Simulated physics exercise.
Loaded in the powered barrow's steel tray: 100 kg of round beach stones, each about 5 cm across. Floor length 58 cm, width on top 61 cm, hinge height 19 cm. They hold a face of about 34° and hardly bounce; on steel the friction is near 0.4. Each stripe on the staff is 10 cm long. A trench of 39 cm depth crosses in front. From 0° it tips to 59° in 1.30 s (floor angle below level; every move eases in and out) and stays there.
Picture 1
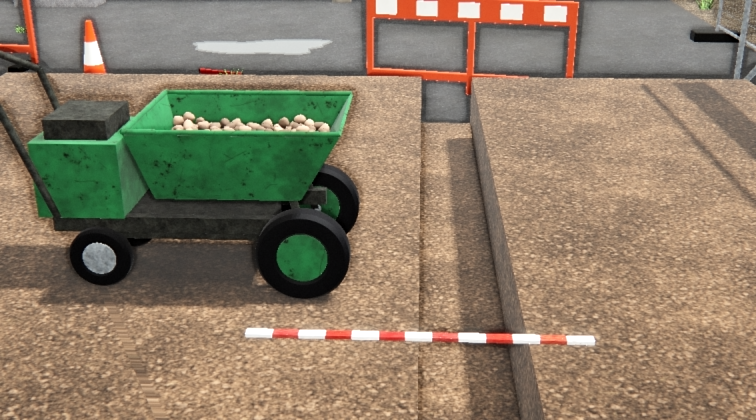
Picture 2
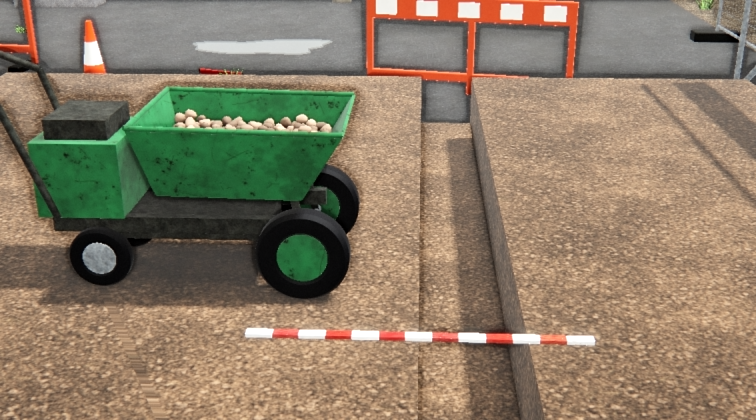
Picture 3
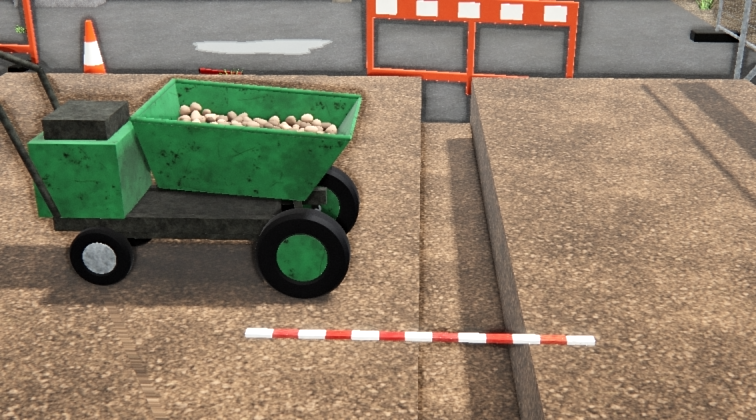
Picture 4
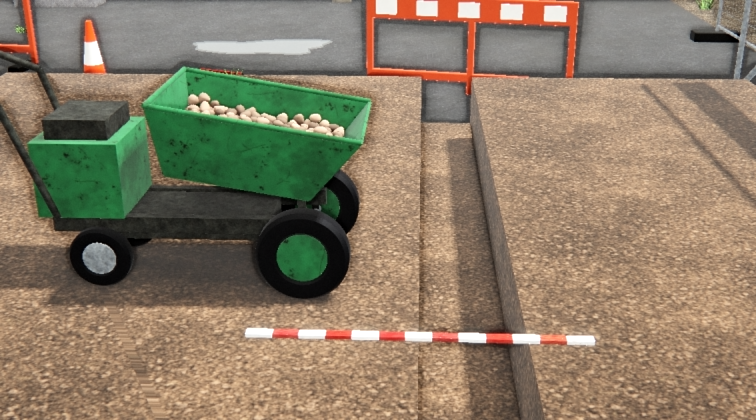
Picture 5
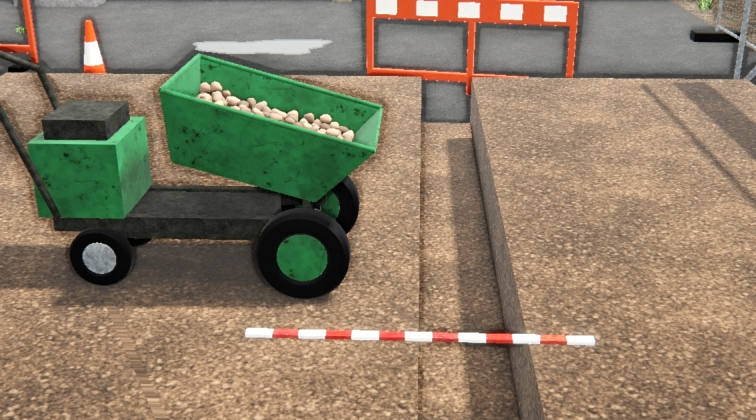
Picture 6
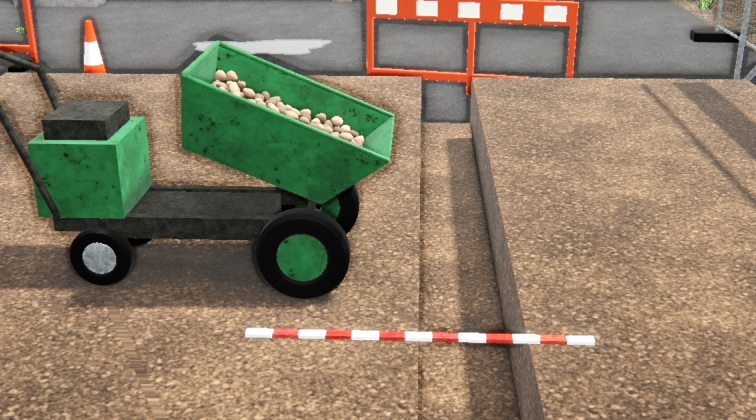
A green powered barrow with a tray of pale, rounded stones stands at the left on brown gravelly ground, seen from the side and slightly above. A narrow trench crosses the ground to its right, with a red-and-white striped staff lying across it and orange barriers and a cone behind. The tray's left end rises steadily, slanting it down toward the right, while the wheels and camera stay still.
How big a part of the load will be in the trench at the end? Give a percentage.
Close to 52 in a hundred.
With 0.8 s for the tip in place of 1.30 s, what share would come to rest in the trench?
It would be near 50 per cent.
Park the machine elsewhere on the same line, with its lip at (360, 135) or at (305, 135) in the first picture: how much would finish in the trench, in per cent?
First some 45, then 50 per cent.
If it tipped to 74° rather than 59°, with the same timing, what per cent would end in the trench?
It would be near 95 per cent.
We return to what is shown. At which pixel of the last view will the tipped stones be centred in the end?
Their middle is at about (473, 344).
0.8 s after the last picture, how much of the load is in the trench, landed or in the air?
Some 10 per cent.
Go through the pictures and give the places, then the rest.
In the first picture, the tray is at 0°, its lip at (339, 135); the top of the load is at (242, 129).
In the second picture, the tray is at 1°, its lip at (342, 136); the top of the load is at (224, 126).
In the third picture, the tray is at 5°, its lip at (350, 139); the top of the load is at (195, 118).
In the fourth picture, the tray is at 9°, its lip at (361, 143); the top of the load is at (204, 109).
In the fifth picture, the tray is at 16°, its lip at (375, 151); the top of the load is at (206, 99).
In the sixth picture, lip at (389, 161), floor tilted 23°, highest stones at (220, 87).
Then, 0.4 s after the last picture the floor is at 50°, 100 % in the tray; the foremost stones are at (403, 186).
Then, 0.8 s after the last picture the floor is at 59°, 91 % in the tray, 9 % in the trench; the foremost stones are at (492, 270).
Then, 1.2 s after the last picture the floor is at 59°, 66 % in the tray, 33 % in the trench, 1 % past the trench; the foremost stones are at (526, 301).
Then, 3.2 s after the last picture the floor is at 59°, 47 % in the tray, 52 % in the trench, 1 % past the trench; the foremost stones are at (550, 285).
